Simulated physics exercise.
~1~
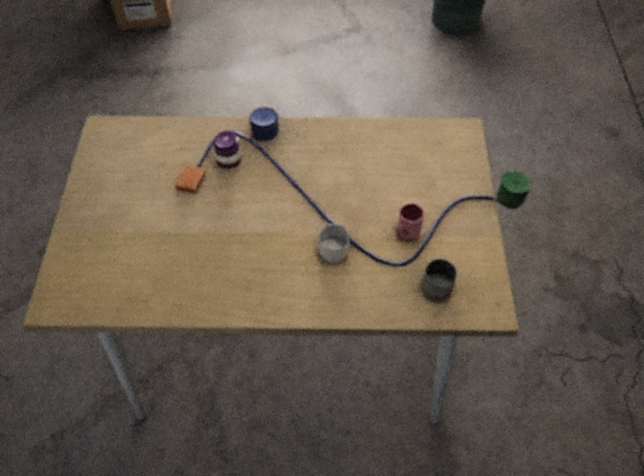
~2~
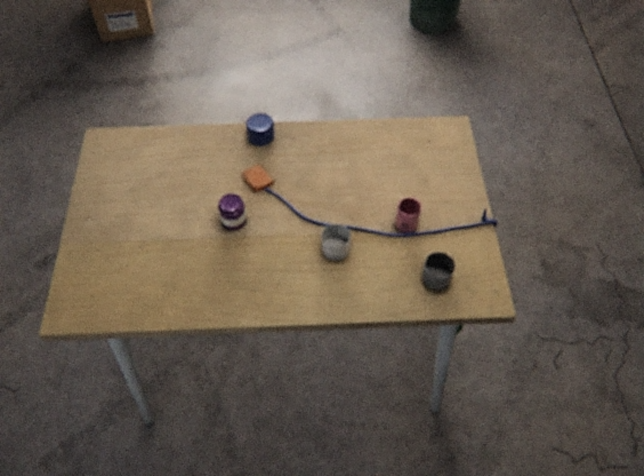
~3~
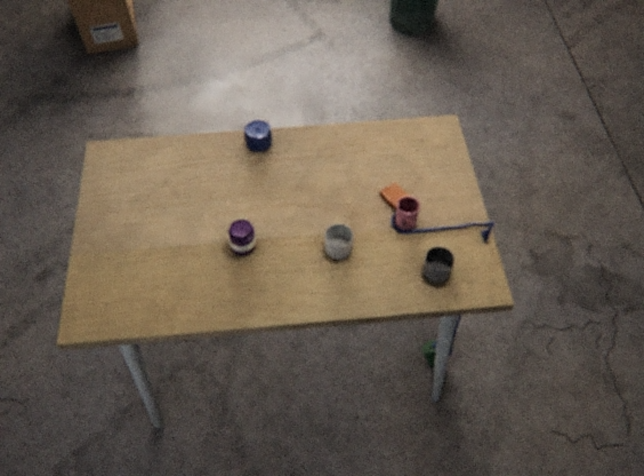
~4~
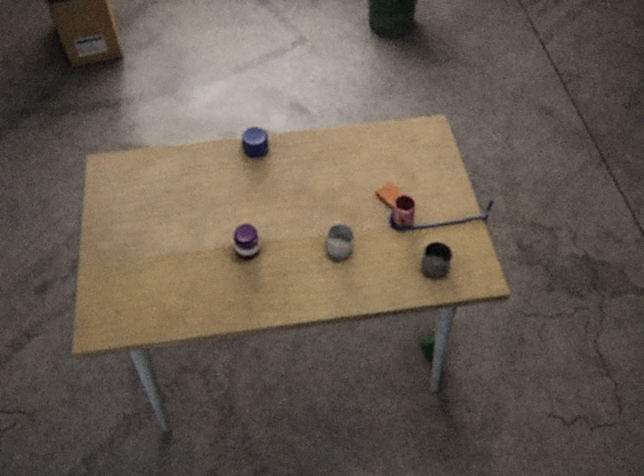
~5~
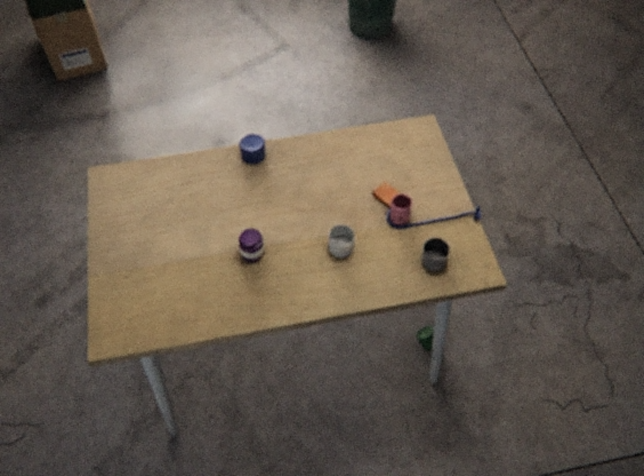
A green object drops off the table's right side, dragging the cable and orange block rightward.
